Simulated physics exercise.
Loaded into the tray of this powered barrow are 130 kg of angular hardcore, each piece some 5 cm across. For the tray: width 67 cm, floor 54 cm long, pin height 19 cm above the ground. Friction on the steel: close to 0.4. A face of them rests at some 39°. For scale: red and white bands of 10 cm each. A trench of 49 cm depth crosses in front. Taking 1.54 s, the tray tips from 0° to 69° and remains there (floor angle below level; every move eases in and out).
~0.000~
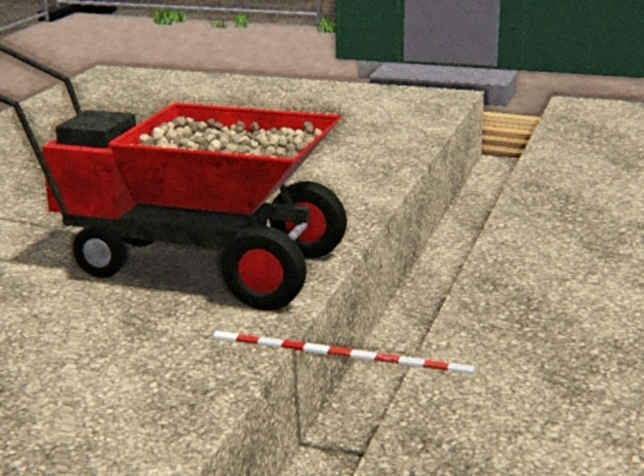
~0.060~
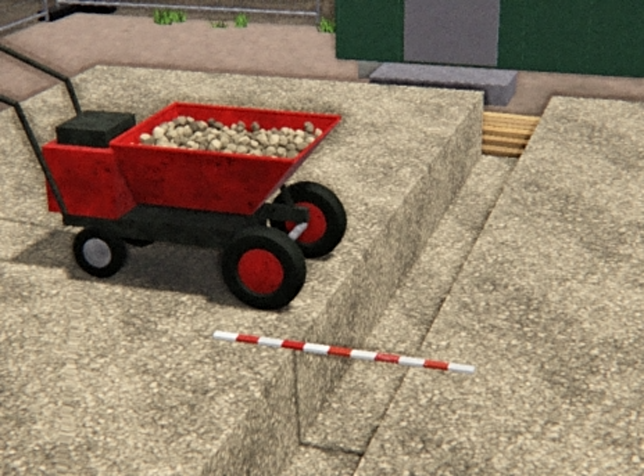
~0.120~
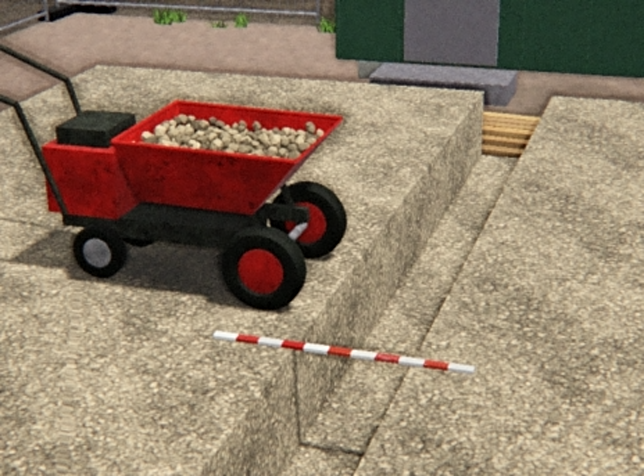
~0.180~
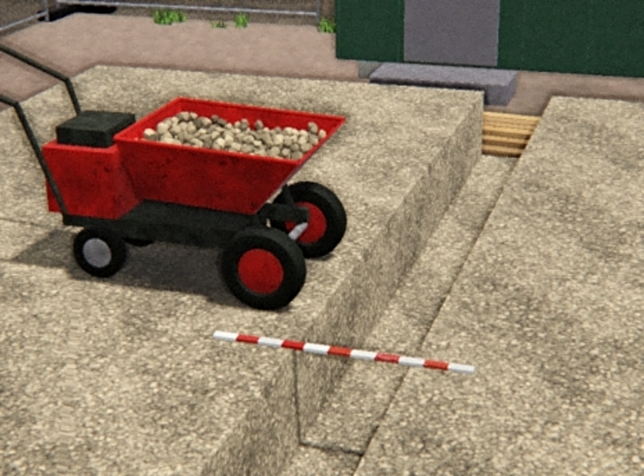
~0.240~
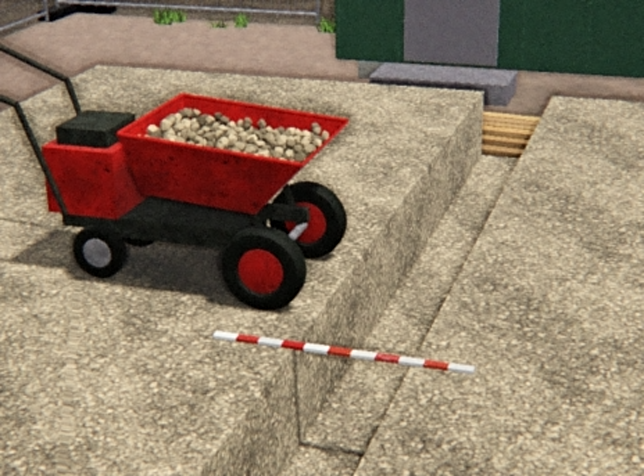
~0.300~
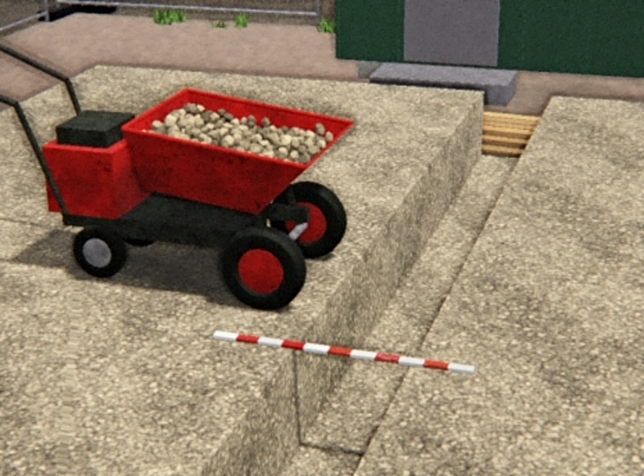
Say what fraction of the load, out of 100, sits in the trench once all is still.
About 71 out of 100.
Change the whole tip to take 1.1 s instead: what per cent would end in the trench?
In that case some 65 per cent.
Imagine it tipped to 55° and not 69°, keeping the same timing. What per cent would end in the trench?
I'd guess some 10 in a hundred.
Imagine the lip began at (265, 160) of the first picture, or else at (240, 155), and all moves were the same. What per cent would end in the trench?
That gives roughly 85 per cent and roughly 85 per cent.
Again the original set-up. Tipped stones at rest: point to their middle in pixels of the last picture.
Somewhere near pixel (419, 377).
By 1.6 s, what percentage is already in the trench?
About 20 per cent by then.
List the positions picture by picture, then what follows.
Lip at (292, 161), floor tilted 0°, highest stones at (212, 132), in the first picture.
The tray is at 0°, its lip at (293, 162); the top of the load is at (212, 132); the stones move at 0.1 m/s on average, in the second picture.
Lip at (295, 162), floor tilted 1°, highest stones at (214, 131); the stones move at 0.2 m/s on average, in the third picture.
Lip at (298, 164), floor tilted 3°, highest stones at (190, 127); the stones move at 0.2 m/s on average, in the fourth picture.
Lip at (302, 165), floor tilted 5°, highest stones at (193, 124); the stones move at 0.3 m/s on average, in the fifth picture.
Lip at (306, 168), floor tilted 7°, highest stones at (191, 118); the stones move at 0.4 m/s on average, in the sixth picture.
After 1.2 s the floor is at 58°; 100 % in the tray; the foremost stones are at (383, 237).
After 1.6 s the floor is at 69°; 78 % in the tray, 18 % in the trench, 5 % past the trench; the foremost stones are at (484, 311).
After 2.0 s the floor is at 69°; 48 % in the tray, 36 % in the trench, 16 % past the trench; the foremost stones are at (542, 321).
After 3.9 s the floor is at 69°; 13 % in the tray, 71 % in the trench, 16 % past the trench; the foremost stones are at (559, 320).
